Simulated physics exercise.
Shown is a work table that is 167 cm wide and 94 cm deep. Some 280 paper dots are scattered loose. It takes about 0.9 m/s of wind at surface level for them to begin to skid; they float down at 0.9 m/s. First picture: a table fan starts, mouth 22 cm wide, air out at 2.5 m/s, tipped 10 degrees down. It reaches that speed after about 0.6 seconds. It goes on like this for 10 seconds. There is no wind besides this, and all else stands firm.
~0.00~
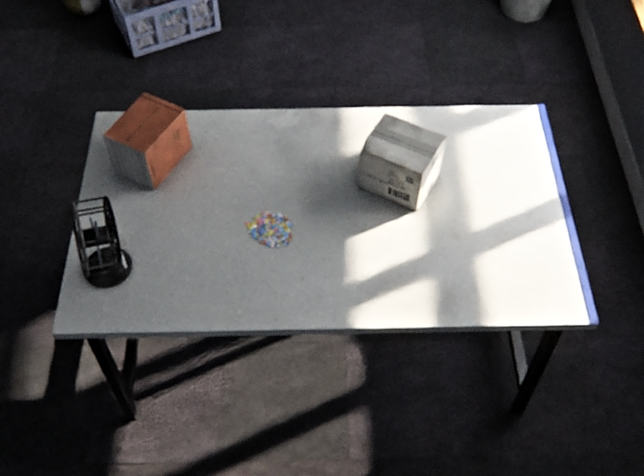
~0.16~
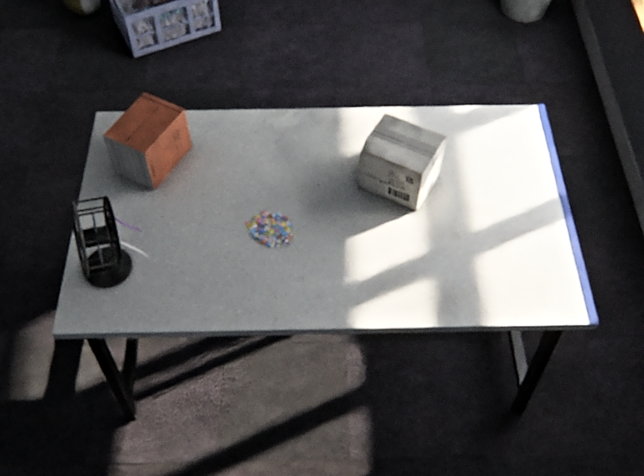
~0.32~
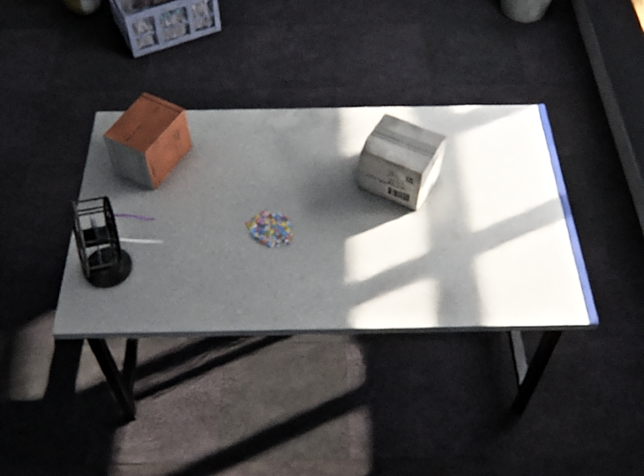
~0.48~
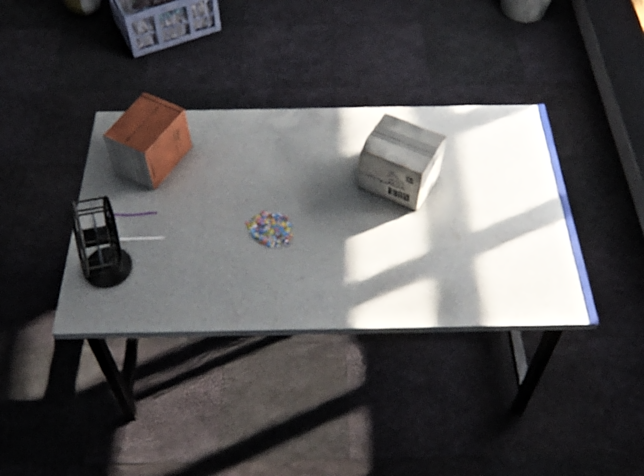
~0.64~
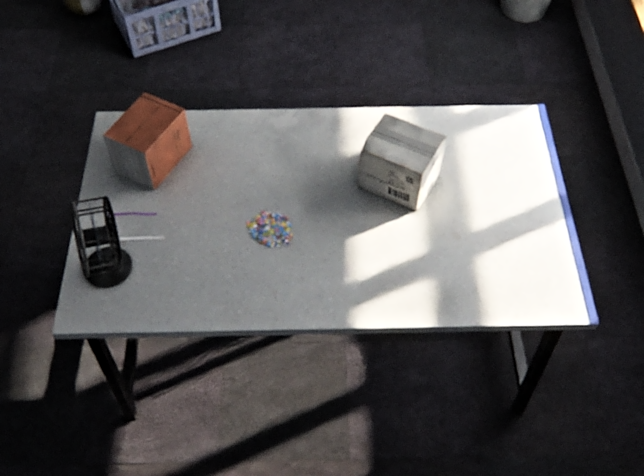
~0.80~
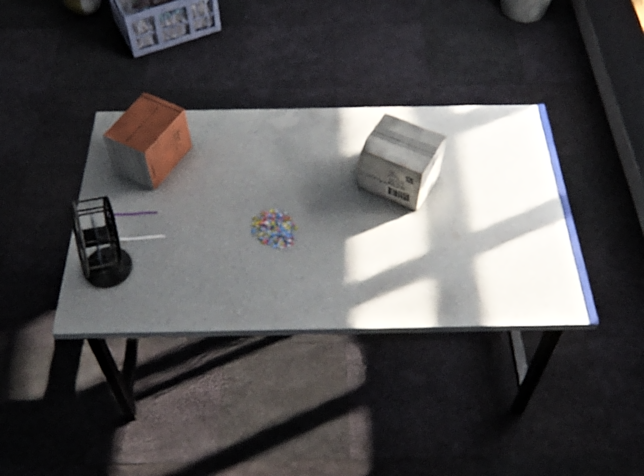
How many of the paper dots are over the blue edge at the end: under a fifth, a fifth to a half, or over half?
Of everything, the fraction resting over the blue edge comes to over one half.
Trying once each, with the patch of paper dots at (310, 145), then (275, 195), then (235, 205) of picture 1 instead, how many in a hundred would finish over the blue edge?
0 %, 1 %, 0 %.
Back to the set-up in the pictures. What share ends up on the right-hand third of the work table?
I'd estimate around 5 per cent.
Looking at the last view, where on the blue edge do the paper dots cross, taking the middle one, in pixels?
(581, 253).
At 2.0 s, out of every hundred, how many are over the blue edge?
50 per cent, roughly.
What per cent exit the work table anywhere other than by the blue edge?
It comes out at some 15 %.
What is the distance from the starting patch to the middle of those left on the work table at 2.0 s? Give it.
It comes to near 95 cm.
After 2.0 s, 49 % are over the blue edge; the middle of those still in play is near (564, 269); 11 % have settled or left.
After 3.2 s, 71 % are over the blue edge; the middle of those still in play is near (552, 212); 82 % have settled or left.
After 5.5 s, 76 % are over the blue edge; 90 % have settled or left.
After 10.0 s, at the end, 78 % are over the blue edge.
